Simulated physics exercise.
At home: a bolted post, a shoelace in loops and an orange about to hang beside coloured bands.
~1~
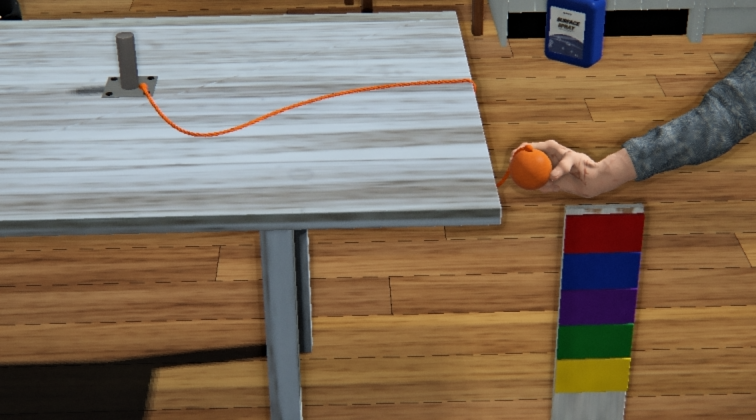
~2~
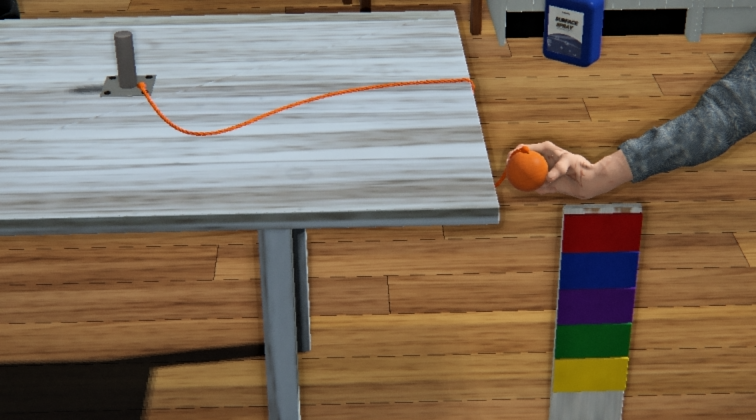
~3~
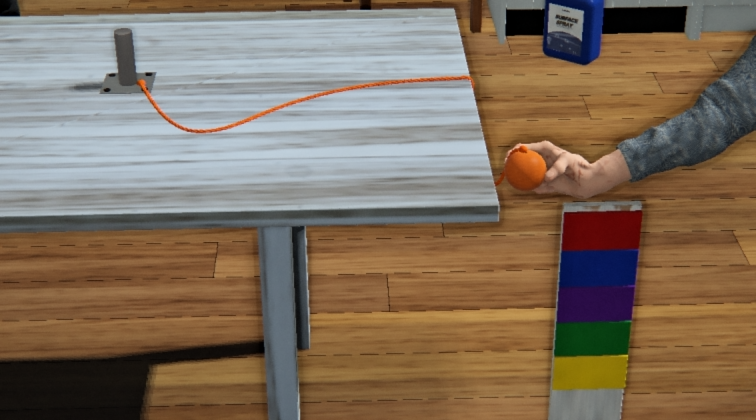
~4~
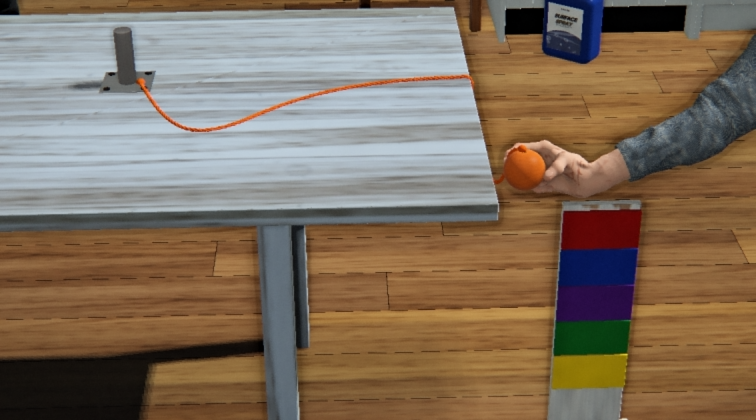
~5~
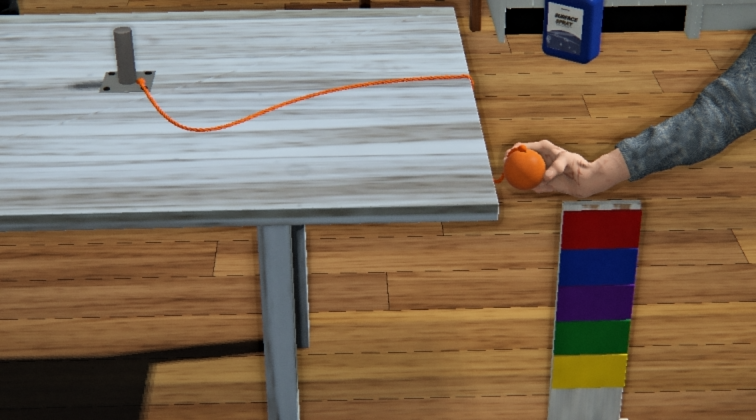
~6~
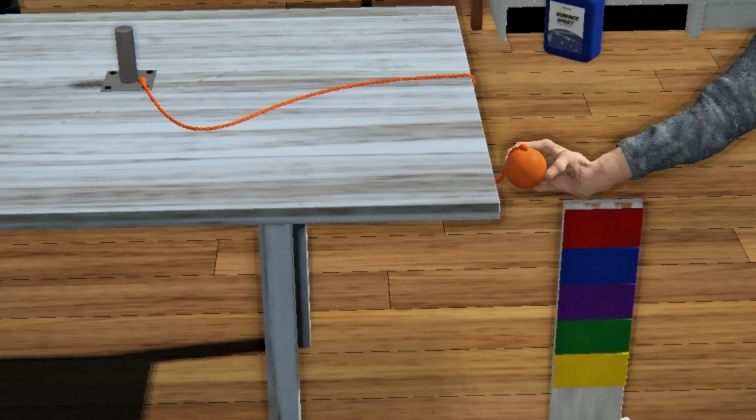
In a room with a wooden plank floor, seen from slightly above, a whitewashed table fills the left side, with a blue bottle standing beyond it. An orange cord curves from a grey post across the tabletop to the right edge, where a grey-sleeved hand holds an orange ball above a board banded red, blue, purple, green and yellow. The hand, ball and cord stay almost still while the view shifts very slightly.
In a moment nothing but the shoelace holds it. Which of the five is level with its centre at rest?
The yellow one.
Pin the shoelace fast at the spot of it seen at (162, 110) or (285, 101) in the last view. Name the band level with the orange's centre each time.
It would be green; purple.
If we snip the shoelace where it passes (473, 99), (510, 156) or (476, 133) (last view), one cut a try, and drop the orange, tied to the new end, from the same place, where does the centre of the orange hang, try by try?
The places are (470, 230), (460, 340) and (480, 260).
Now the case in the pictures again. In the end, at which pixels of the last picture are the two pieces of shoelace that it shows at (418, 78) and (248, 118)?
About (475, 141), and the other about (328, 89).
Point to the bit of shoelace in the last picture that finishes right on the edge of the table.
The one at (377, 82).
Soon after, orange near (508, 367); level with yellow.
Then, orange near (430, 347); level with yellow.
Further on, orange near (488, 359); level with yellow.
At rest, orange near (459, 363); level with yellow. The shoelace holds its middle at yellow.
